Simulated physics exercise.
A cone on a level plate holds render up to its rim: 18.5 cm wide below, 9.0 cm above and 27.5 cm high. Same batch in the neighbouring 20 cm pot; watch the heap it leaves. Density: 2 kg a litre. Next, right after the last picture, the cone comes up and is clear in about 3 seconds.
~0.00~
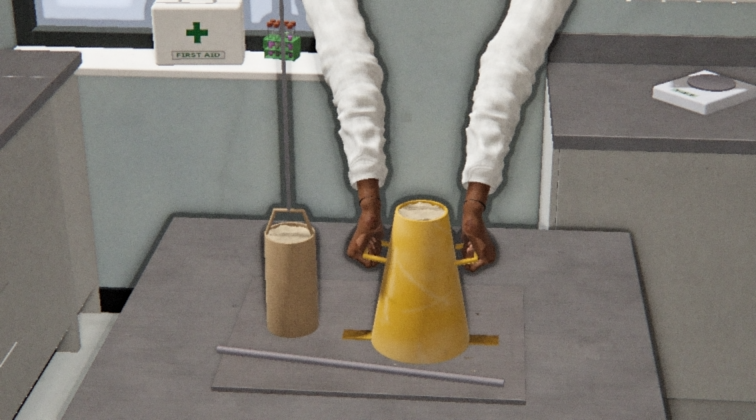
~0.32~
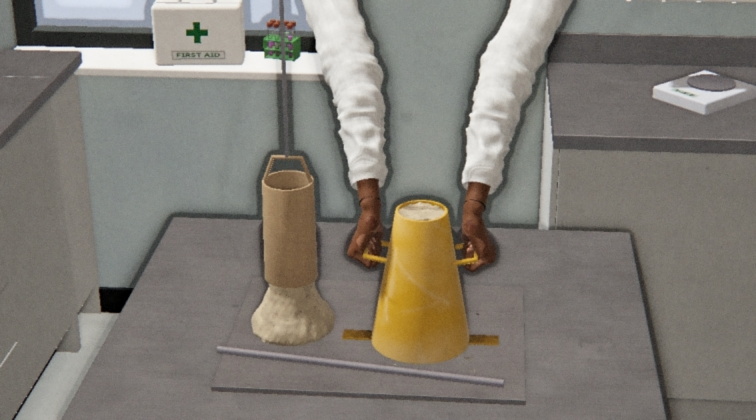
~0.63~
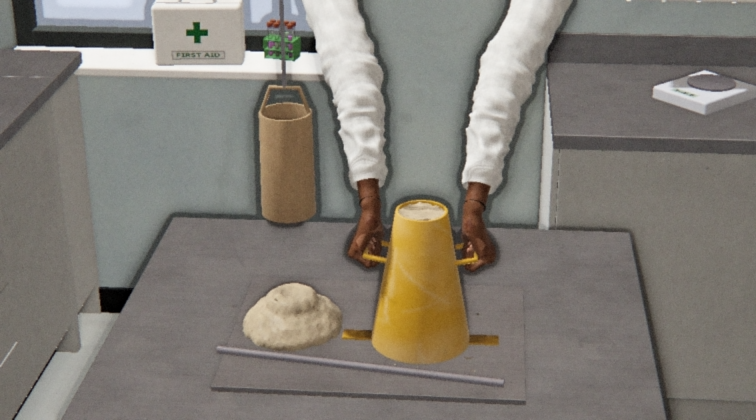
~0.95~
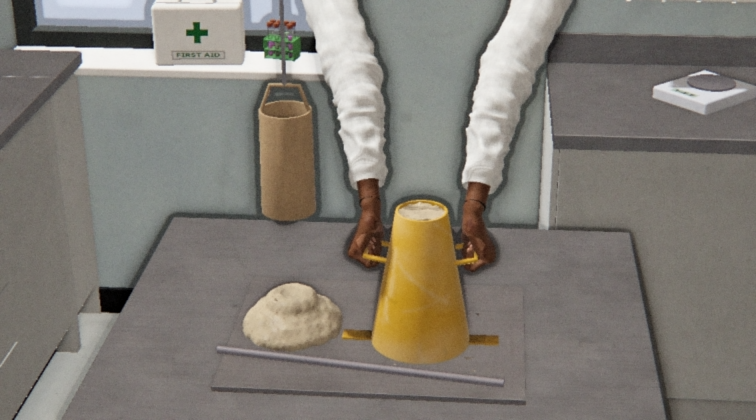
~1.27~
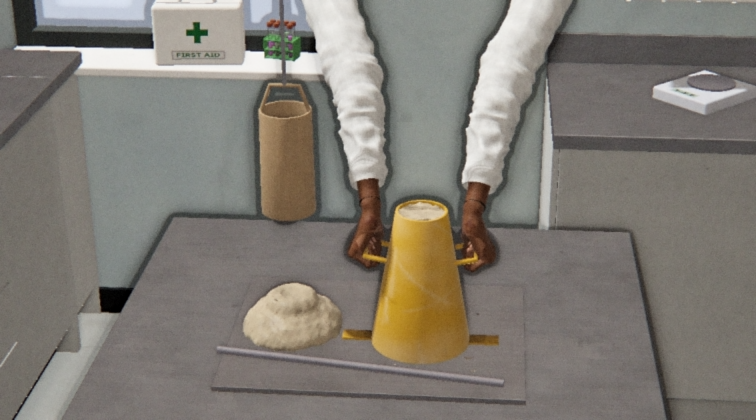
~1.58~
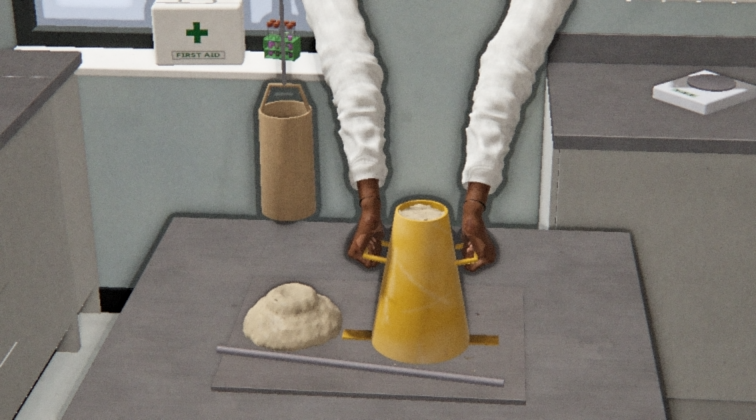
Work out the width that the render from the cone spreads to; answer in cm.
It should come to around 32 cm.
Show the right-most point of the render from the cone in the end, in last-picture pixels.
Around (503, 342).
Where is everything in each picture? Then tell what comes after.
In the first picture, middle of the pot's mouth at (290, 234), still down; middle of the cone's top at (422, 212), not yet moved.
In the second picture, middle of the pot's mouth at (288, 182), raised 11 cm; middle of the cone's top at (422, 212), not yet moved.
In the third picture, middle of the pot's mouth at (285, 113), raised 25 cm; the pot's heap 7.6 cm high and 20 cm wide, top at (292, 294); middle of the cone's top at (422, 212), not yet moved.
In the fourth picture, middle of the pot's mouth at (285, 111), raised 25 cm; the pot's heap 7.6 cm high and 20 cm wide, top at (292, 294); middle of the cone's top at (422, 212), not yet moved.
In the fifth picture, middle of the pot's mouth at (285, 111), raised 25 cm; the pot's heap 7.6 cm high and 20 cm wide, top at (292, 294); middle of the cone's top at (422, 212), not yet moved.
In the sixth picture, middle of the pot's mouth at (285, 111), raised 25 cm; the pot's heap 7.6 cm high and 20 cm wide, top at (292, 294); middle of the cone's top at (422, 212), not yet moved.
After 2.3 s, the cone is up 6.0 cm; the render has come down 13 cm to 15 cm and is 29 cm wide.
After 3.1 s, the cone is up 17 cm; the render has come down 17 cm to 11 cm and is 32 cm wide.
After 3.8 s, the cone is up 27 cm; the render has come down 17 cm to 10 cm and is 32 cm wide.
After 4.7 s, the cone is clear; the render has come down 17 cm to 10 cm and is 32 cm wide.
After 5.3 s, at rest, the cone is clear; the render has come down 17 cm to 10 cm and is 32 cm wide.
